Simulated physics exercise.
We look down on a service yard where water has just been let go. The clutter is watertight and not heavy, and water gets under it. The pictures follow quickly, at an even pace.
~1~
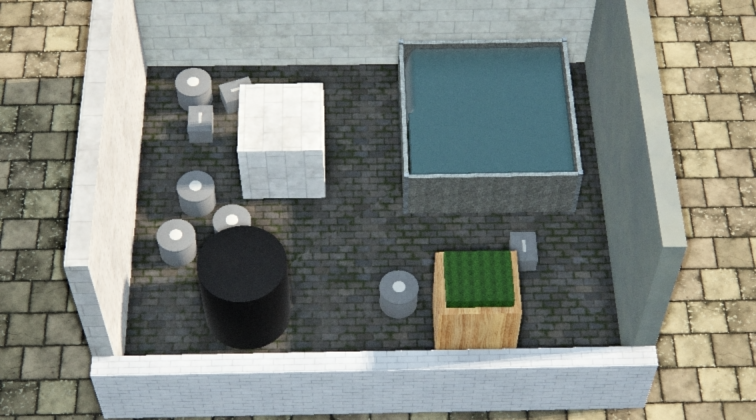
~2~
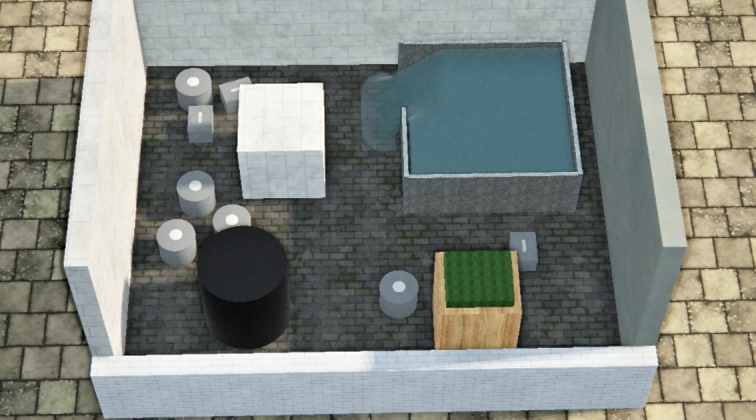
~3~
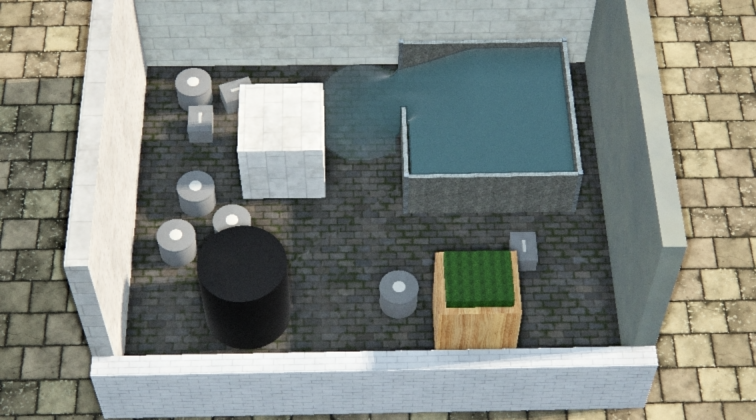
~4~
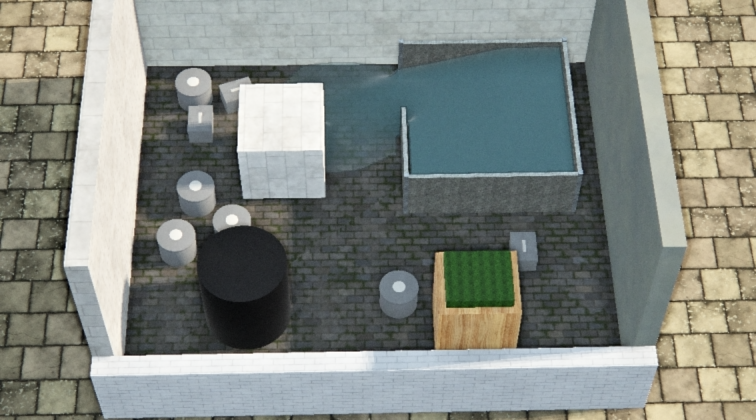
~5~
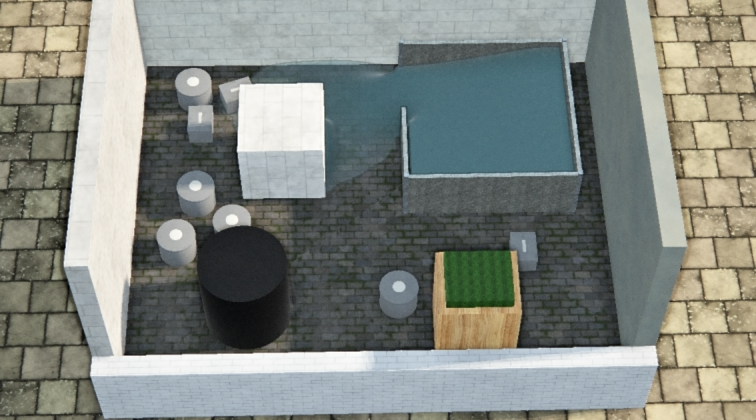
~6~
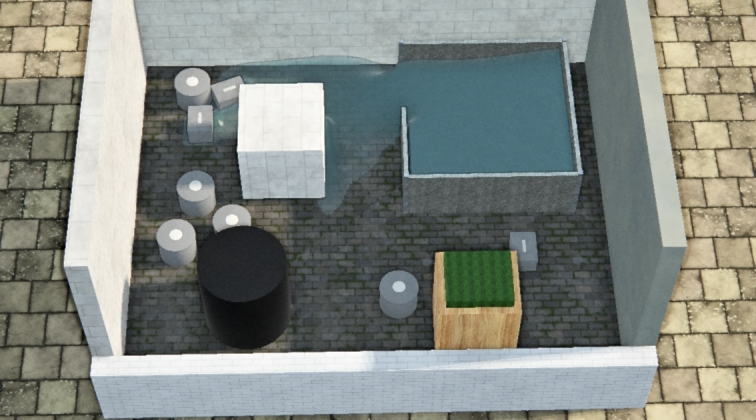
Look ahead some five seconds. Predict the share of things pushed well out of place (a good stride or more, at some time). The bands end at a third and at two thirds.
Share: Two thirds or more.
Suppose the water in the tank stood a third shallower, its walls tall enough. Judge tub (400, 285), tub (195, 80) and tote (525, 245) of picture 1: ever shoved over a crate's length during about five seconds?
In that order: No, yes, short of that.
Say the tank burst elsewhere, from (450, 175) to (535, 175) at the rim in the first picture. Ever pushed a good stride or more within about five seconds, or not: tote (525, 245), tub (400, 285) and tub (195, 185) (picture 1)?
In that order: Shifted that much, that far or more, yes.
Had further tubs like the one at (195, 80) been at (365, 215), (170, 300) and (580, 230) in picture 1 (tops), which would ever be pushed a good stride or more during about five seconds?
In that order: Yes, shifted that much, under that.
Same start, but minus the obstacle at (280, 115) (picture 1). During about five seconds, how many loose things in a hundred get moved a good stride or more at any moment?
Near 80 in a hundred.
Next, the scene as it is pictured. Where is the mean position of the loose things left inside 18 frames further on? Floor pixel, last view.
Around (281, 250).
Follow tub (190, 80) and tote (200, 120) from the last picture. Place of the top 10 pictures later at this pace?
Near (155, 56) and (156, 228).
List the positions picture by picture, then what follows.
The first picture shows a tote at (237, 90) rests on the ground; a tub at (193, 82), on the bottom; 0 of 8 have shifted.
The second picture shows a tote at (237, 90) rests on the ground; a tub at (193, 82) rests on the ground; 0 of 8 have shifted.
The third picture shows a tote at (237, 90), on the bottom; a tub at (193, 82), on the bottom; 0 of 8 have shifted.
The fourth picture shows a tote at (237, 90) rests on the ground; a tub at (193, 82), on the bottom; 0 of 8 have shifted.
The fifth picture shows a tote at (237, 90) rests on the ground; a tub at (193, 82) rests on the ground; 0 of 8 have shifted.
The sixth picture shows a tote at (229, 89), on the bottom, close to its start; a tub at (192, 82) rests on the ground; 1 of 8 have shifted.
A moment on, 1 of 8 are well off their spots; 0 afloat.
Next, 2 of 8 are well off their spots; 2 afloat.
Later, 6 of 8 are well off their spots; 6 afloat.
In the end, 6 of 8 are well off their spots, and 7 have been at some point; 7 afloat.
